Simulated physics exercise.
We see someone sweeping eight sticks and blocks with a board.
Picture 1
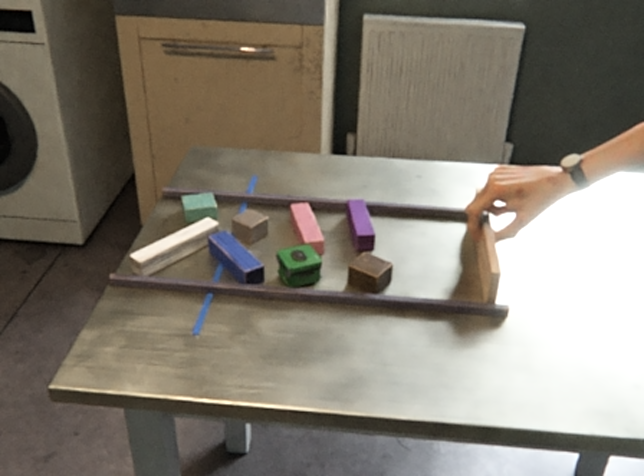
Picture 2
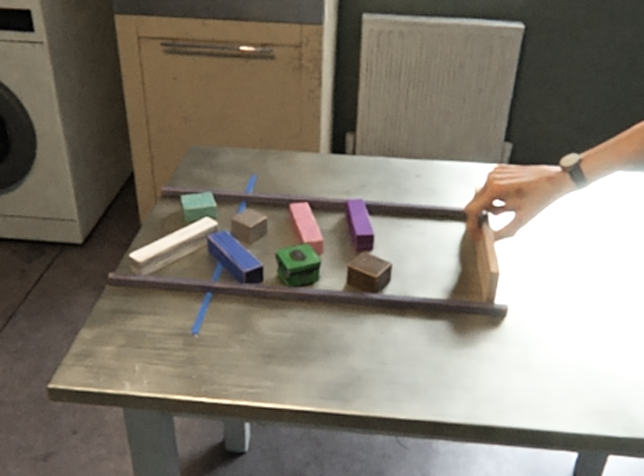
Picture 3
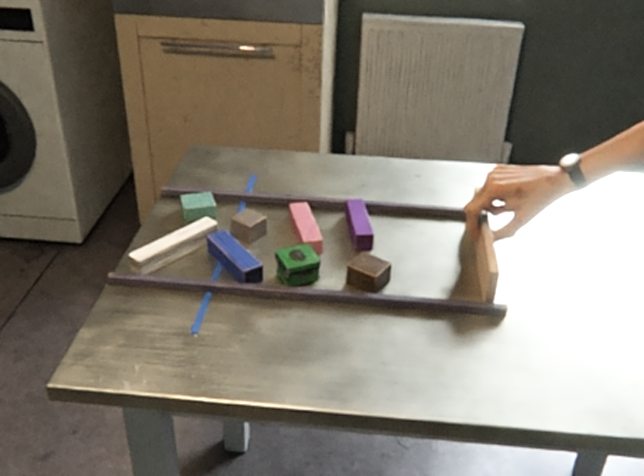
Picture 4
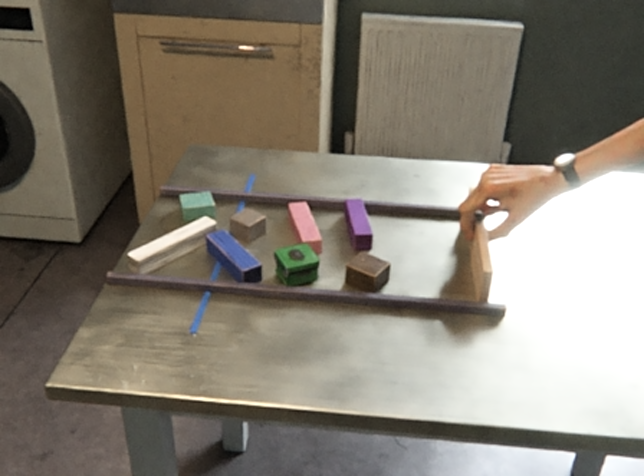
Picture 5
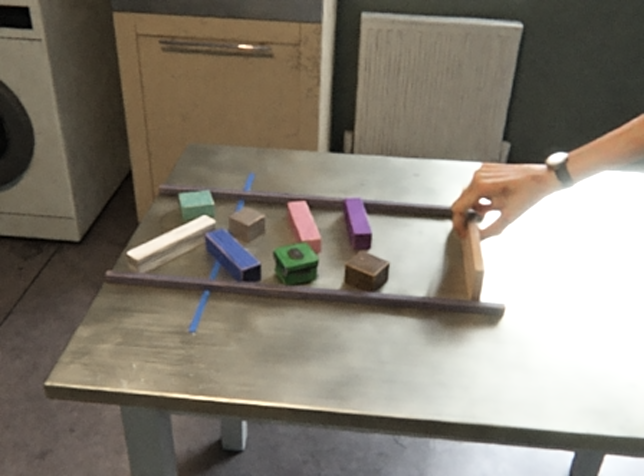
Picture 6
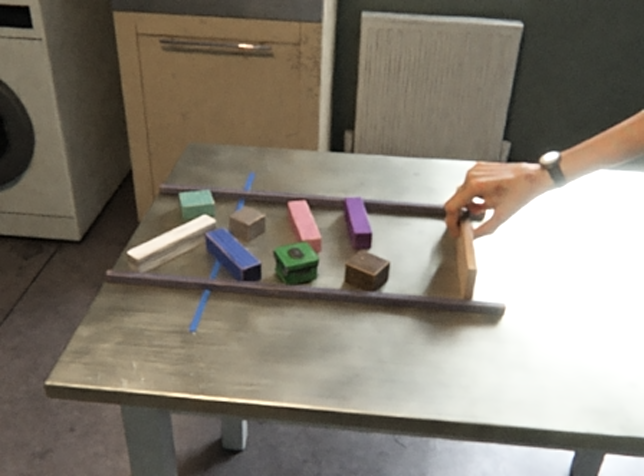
A hand slides a wooden board slightly left along a table toward eight still blocks.
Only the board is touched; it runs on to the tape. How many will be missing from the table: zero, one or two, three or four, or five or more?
The number that fall off is zero.
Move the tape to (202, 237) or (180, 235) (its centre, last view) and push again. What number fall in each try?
It would be 2 and 4.
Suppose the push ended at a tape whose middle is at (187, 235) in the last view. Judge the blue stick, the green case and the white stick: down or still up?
The blue stick drops off; the green case does not fall; the white stick comes down.
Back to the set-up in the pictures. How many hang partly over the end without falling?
The number is 1.
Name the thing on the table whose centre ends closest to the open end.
That is the white stick.
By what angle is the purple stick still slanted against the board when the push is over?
About 0°.
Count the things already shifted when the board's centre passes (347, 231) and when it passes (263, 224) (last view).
At the one place 3, at the other 7.
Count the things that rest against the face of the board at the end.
The number is 2.
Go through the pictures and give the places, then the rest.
The first frame shows white stick (177, 247); turquoise block (199, 208); blue stick (236, 259); board (485, 243); tape (230, 241).
The second frame shows turquoise block (198, 207); green case (299, 266).
The third frame shows blue stick (234, 258); board (483, 242).
The fourth frame shows white stick (174, 246); purple stick (358, 223).
The fifth frame shows turquoise block (196, 205); grey block (247, 224).
The sixth frame shows white stick (174, 244); turquoise block (197, 205); blue stick (233, 256); board (464, 239); tape (228, 238).
Early on, none off yet; white stick at rest near (174, 244); turquoise block at rest near (197, 205); blue stick at rest near (233, 256).
A while later, none off yet; white stick at rest near (174, 244); turquoise block at rest near (197, 205); blue stick moving near (223, 255).
Further along, none off yet; white stick travelled a little near (162, 239); turquoise block at rest near (197, 205); blue stick travelled about its own width near (177, 248).
Finally, the number that fall off is zero.
